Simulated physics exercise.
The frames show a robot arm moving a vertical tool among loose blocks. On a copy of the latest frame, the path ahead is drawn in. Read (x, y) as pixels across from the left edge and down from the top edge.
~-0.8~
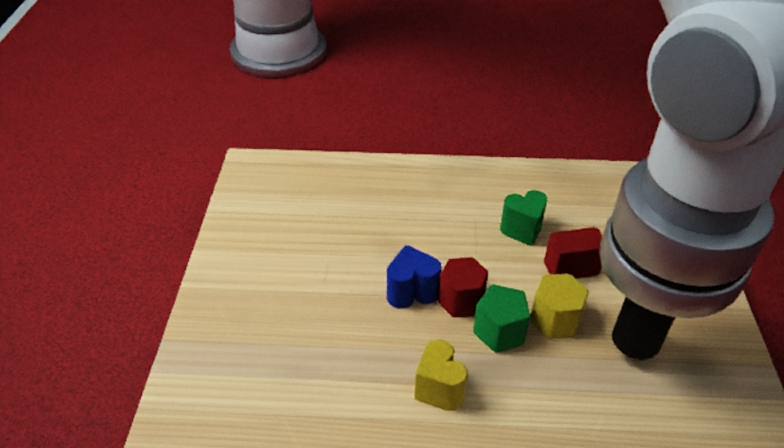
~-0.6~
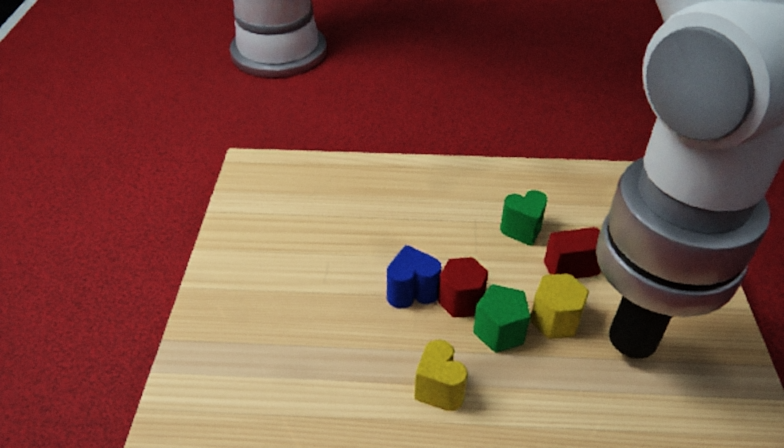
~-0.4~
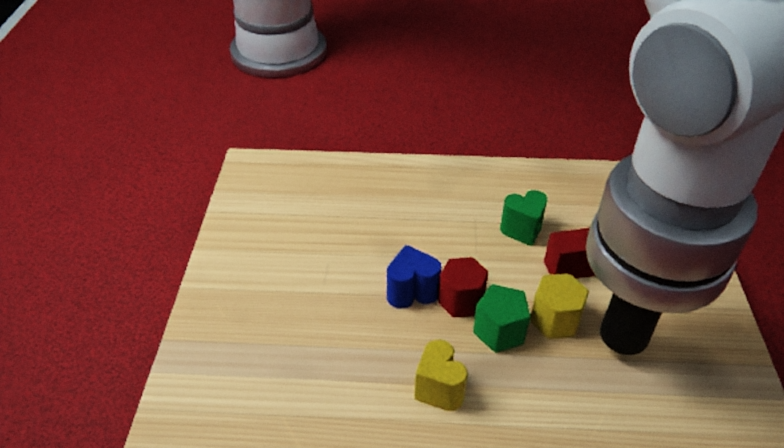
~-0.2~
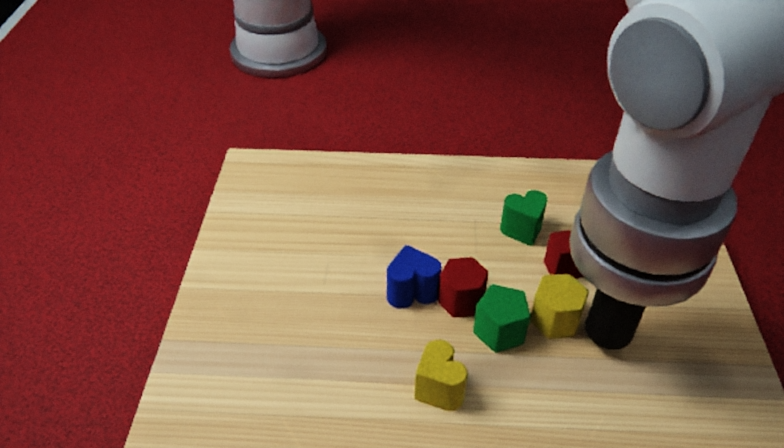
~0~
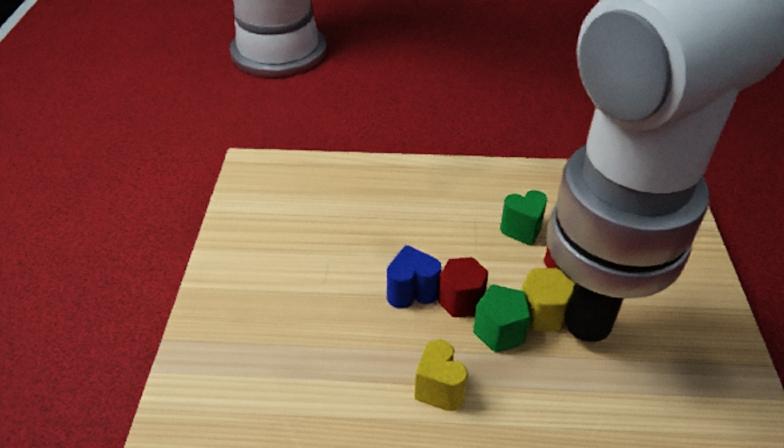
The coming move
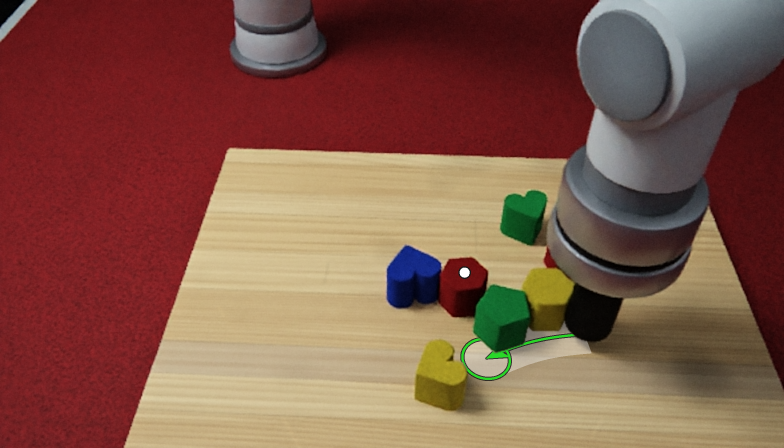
On a wooden board, a robot arm moving its black tool left and nudging the yellow six-sided block slightly left.
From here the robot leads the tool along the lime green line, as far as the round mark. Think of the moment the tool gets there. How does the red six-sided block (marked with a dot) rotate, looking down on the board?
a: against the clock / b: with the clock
That would be b.
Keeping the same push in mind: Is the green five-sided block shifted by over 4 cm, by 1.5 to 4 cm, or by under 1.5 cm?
Verdict: More than 4 cm.
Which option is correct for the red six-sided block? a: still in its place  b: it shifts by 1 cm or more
b: It shifts by 1 cm or more.
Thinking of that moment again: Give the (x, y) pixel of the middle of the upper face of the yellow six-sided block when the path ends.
(526, 276)
The line goes from (584, 334) over (534, 341) to (486, 358); the dot is on the red six-sided block.
Halfway along, tool (534, 331); blue heart block (407, 260), turned 15° anticlockwise; red six-sided block (457, 272), turned 30° clockwise; green five-sided block (487, 304), turned 30° anticlockwise; yellow six-sided block (526, 276), turned 35° clockwise.
At the end, tool (488, 348); blue heart block (406, 258), turned 20° anticlockwise; red six-sided block (452, 272), turned 50° clockwise; green five-sided block (444, 309); yellow six-sided block (526, 276), turned 35° clockwise.
